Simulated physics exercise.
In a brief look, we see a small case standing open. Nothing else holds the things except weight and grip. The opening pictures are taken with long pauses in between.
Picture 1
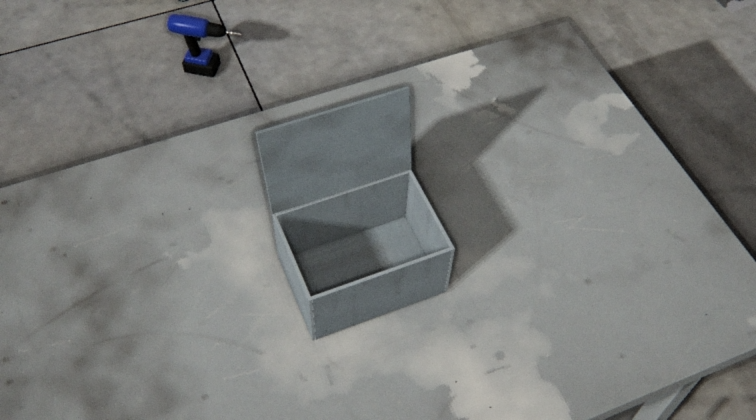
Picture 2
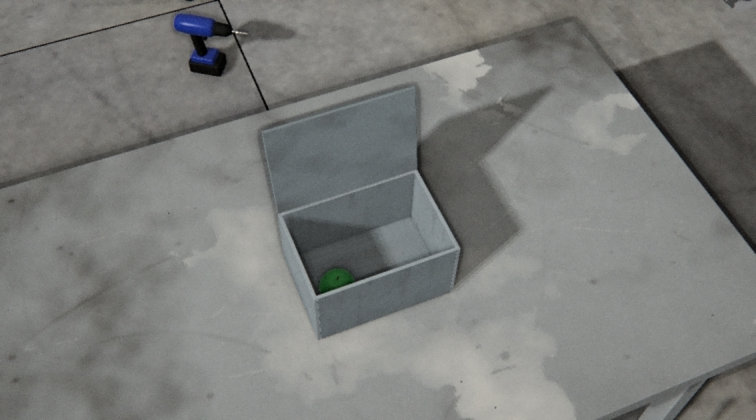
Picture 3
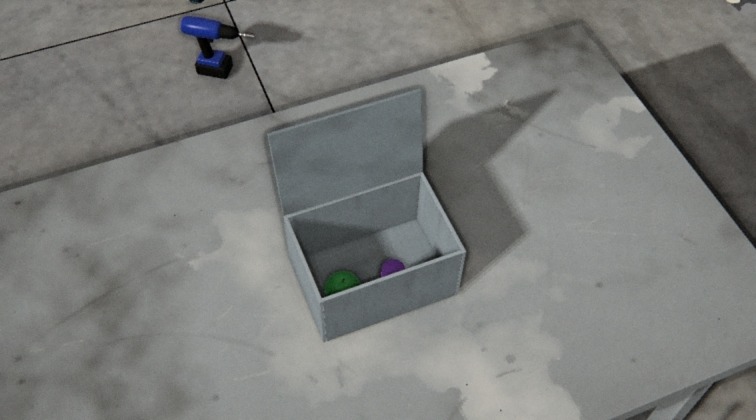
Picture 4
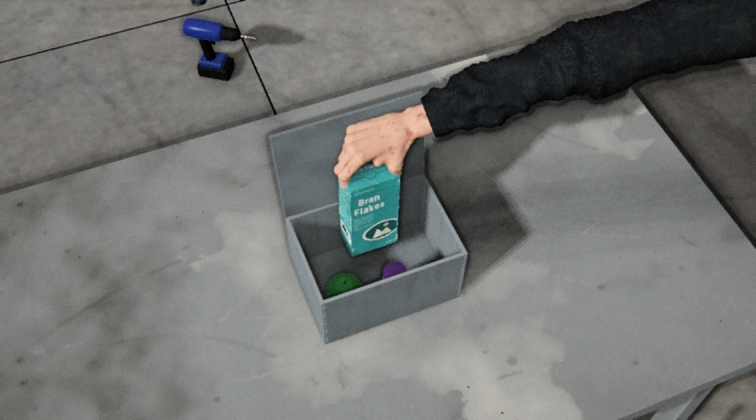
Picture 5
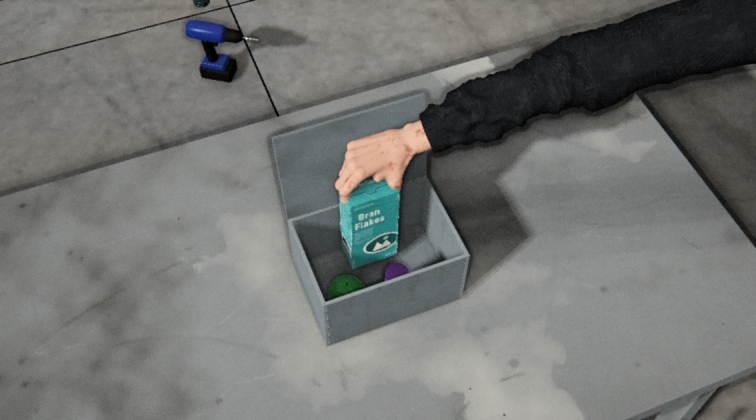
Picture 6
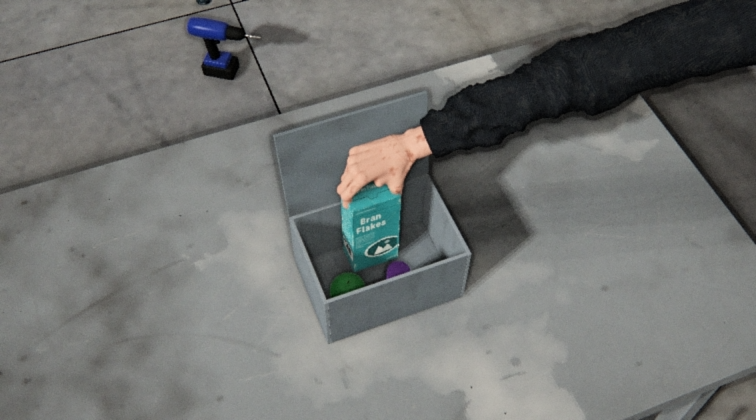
The clip opens on an empty gray case standing open on a table, with a blue drill lying beyond it. A green round object appears inside, then a purple one beside it. A dark-sleeved arm then reaches in from the right, and its hand lowers a turquoise Bran Flakes carton slightly into the case.
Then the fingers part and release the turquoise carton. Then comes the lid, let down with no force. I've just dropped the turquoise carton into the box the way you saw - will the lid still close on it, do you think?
No. Most likely the lid stays clear of the rim.
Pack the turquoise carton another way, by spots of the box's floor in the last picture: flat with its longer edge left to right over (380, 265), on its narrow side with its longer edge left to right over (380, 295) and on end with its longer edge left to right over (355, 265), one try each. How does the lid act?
The first time it goes down completely, the next time it goes down completely, and the last time it is kept open.
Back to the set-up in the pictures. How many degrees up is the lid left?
Some 25 degrees above the rim, more or less.
Then, 1.70 s on from there, lid 67° above the rim; turquoise carton turned 5° from how it was put near (372, 227).
Then, 2.40 s on from there, lid 31° above the rim; turquoise carton turned 28° from how it was put near (382, 246).
In the end, lid 25° above the rim; moved from the start, turquoise carton; the other 2 unmoved. At the end, from the last picture's camera, turquoise carton near (384, 250).
